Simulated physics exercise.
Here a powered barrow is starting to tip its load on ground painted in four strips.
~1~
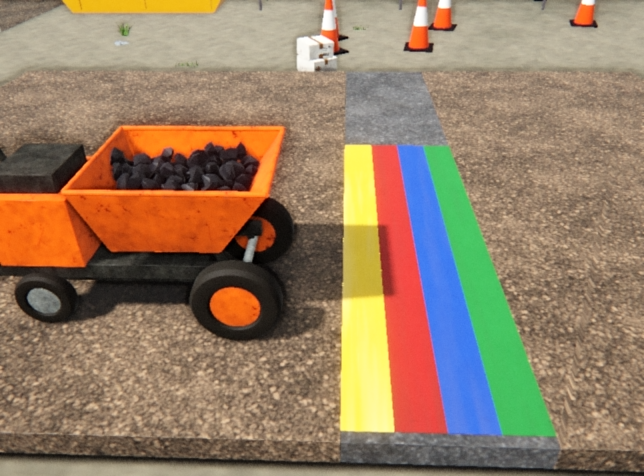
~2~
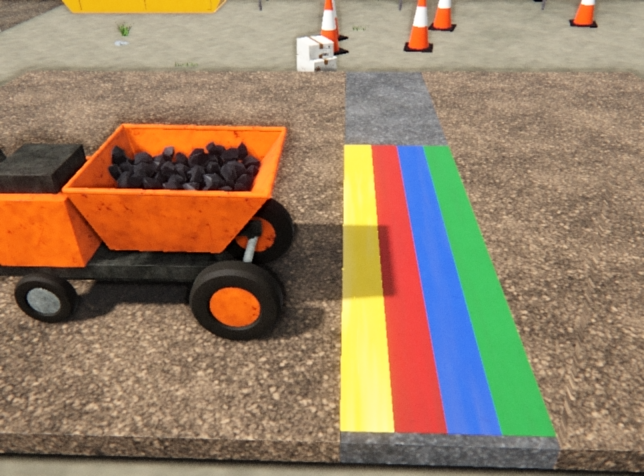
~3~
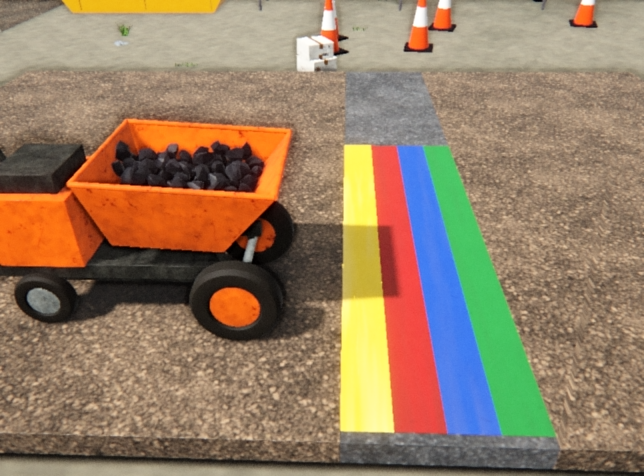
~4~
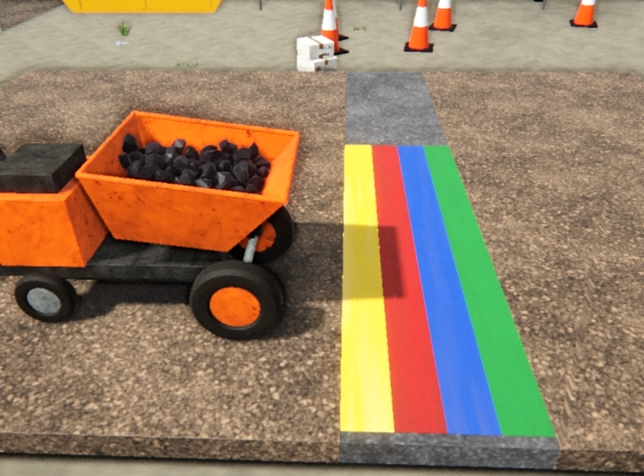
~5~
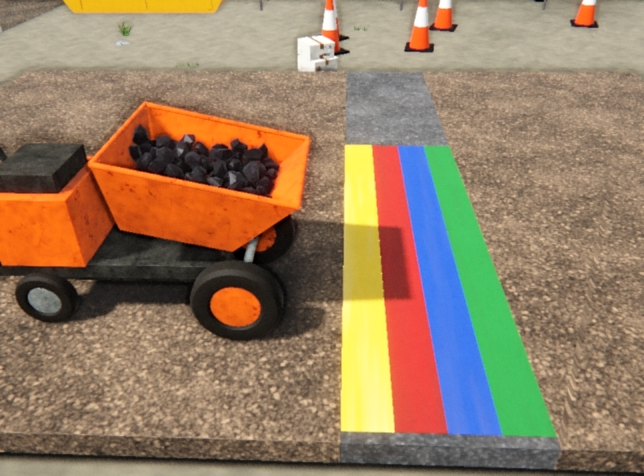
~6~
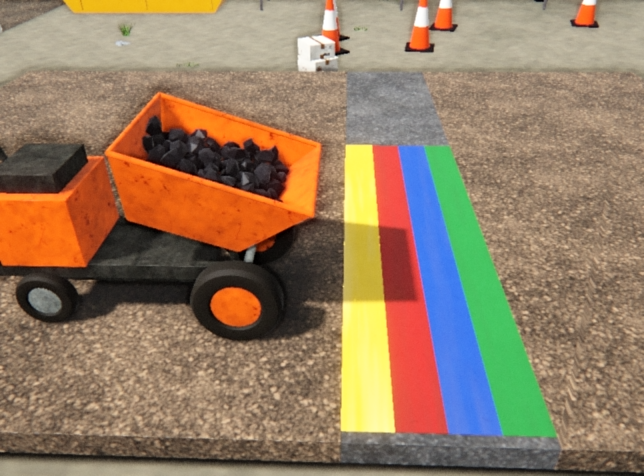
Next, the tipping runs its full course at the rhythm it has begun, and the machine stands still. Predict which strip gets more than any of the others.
The red strip gets the most.
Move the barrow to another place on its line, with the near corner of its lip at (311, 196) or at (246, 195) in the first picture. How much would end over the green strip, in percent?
You'd get around 20 in a hundred, then 0 in a hundred.
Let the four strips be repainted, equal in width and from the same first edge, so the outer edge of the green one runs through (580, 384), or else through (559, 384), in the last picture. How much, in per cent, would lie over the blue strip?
The first gives 10 %, the second 20 %.
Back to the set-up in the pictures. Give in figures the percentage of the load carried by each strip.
The yellow strip carries 10 per cent, the red strip 35 per cent, the blue strip 15 per cent and the green strip 5 per cent.
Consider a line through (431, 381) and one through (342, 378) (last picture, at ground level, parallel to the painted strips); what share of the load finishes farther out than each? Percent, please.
About 30 and 70 per cent.
Just after the last frame, skip tipped steeply; every one in the skip.
A moment on, skip tipped right over; the larger part in the skip; just a few over the yellow strip; about a tenth over the red strip; just a few over the blue strip; just a few falling.
Further on, skip tipped right over; roughly a quarter in the skip; about a tenth over the yellow strip; roughly a third over the red strip; about a tenth over the blue strip; about a tenth over the green strip; just a few off the paint.
When it is over, skip tipped right over; roughly a quarter in the skip; about a tenth over the yellow strip; roughly a third over the red strip; roughly a quarter over the blue strip; about a tenth over the green strip; about a tenth off the paint.
